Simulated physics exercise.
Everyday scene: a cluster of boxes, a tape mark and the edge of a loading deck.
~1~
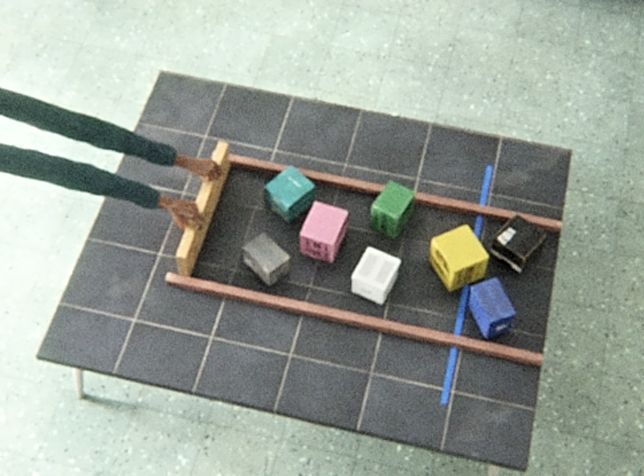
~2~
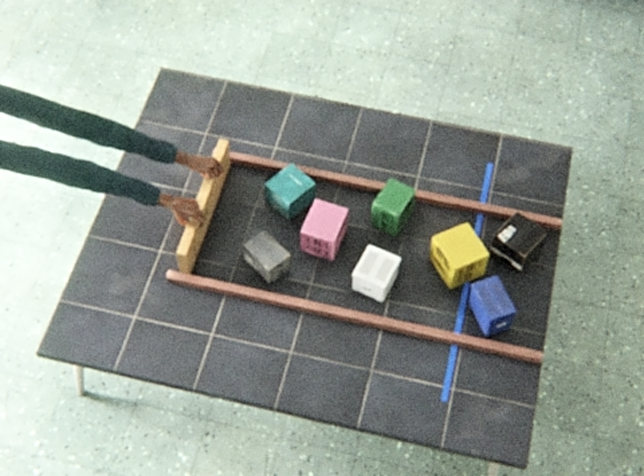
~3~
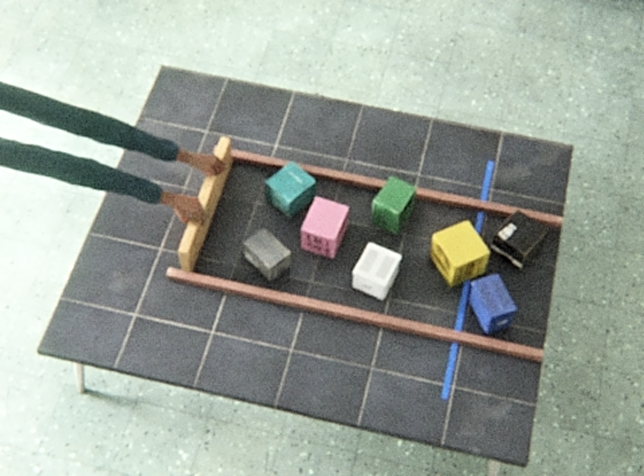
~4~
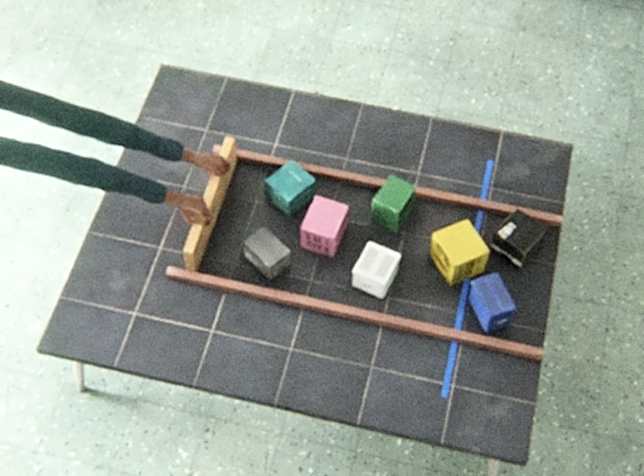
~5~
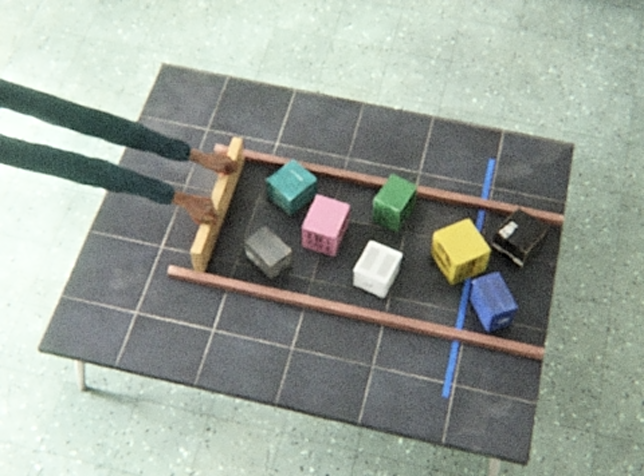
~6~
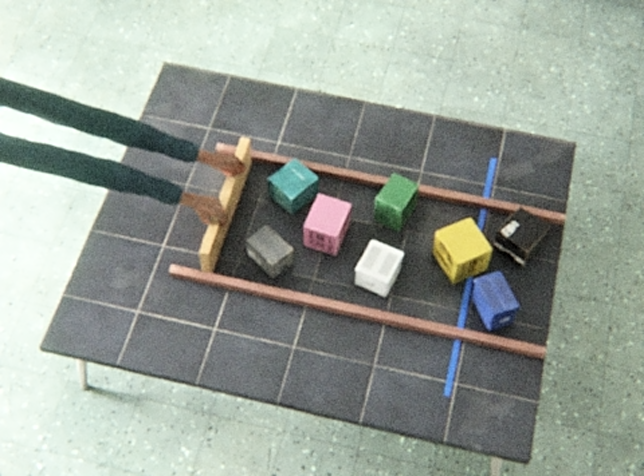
Two hands in dark green sleeves slide a wooden plank slowly rightward between two reddish rails on a dark tiled table, seen from above at an angle over a pale speckled floor. Teal, grey, pink, green and white boxes lie right of the plank, with yellow, blue and black ones near a blue tape line. The boxes stay in place, untouched, while the view drifts very slightly.
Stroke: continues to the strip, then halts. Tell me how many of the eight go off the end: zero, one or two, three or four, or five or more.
The answer is one or two.
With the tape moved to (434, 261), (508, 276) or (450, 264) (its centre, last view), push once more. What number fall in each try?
It would be 0, 4 and 0.
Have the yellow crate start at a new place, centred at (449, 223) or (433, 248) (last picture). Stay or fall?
It keeps its place, then keeps its place.
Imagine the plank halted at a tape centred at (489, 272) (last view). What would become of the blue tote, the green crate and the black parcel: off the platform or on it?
Looking at each: The blue tote goes off, the green crate remains on top, the black parcel goes off.
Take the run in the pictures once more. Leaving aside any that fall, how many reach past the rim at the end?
The total would be 2.
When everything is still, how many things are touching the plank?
The count comes out at 3.
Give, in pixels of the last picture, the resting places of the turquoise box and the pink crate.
Turquoise box: (499, 220); pink crate: (493, 253).
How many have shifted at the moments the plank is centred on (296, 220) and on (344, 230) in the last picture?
At that stage 3; at the next, 5.
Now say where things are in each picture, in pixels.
In the first picture, black parcel (518, 244); blue tote (491, 309); yellow crate (458, 258); plank (204, 209); tape (468, 276).
In the second picture, blue tote (491, 307); grey parcel (267, 257).
In the third picture, yellow crate (459, 254); white tote (376, 272).
In the fourth picture, black parcel (519, 239); green crate (393, 204).
In the fifth picture, blue tote (492, 303); pink crate (326, 226).
In the sixth picture, black parcel (522, 237); blue tote (494, 302); yellow crate (462, 251); plank (227, 205); tape (472, 269).
Soon after, none off yet; black parcel at rest near (522, 237); blue tote at rest near (494, 302); yellow crate at rest near (462, 251).
After that, none off yet; black parcel displaced a little near (528, 236); blue tote displaced a little near (505, 303); yellow crate displaced about its own width near (491, 254).
In the end, the number that fall off is one or two; gone, black parcel.
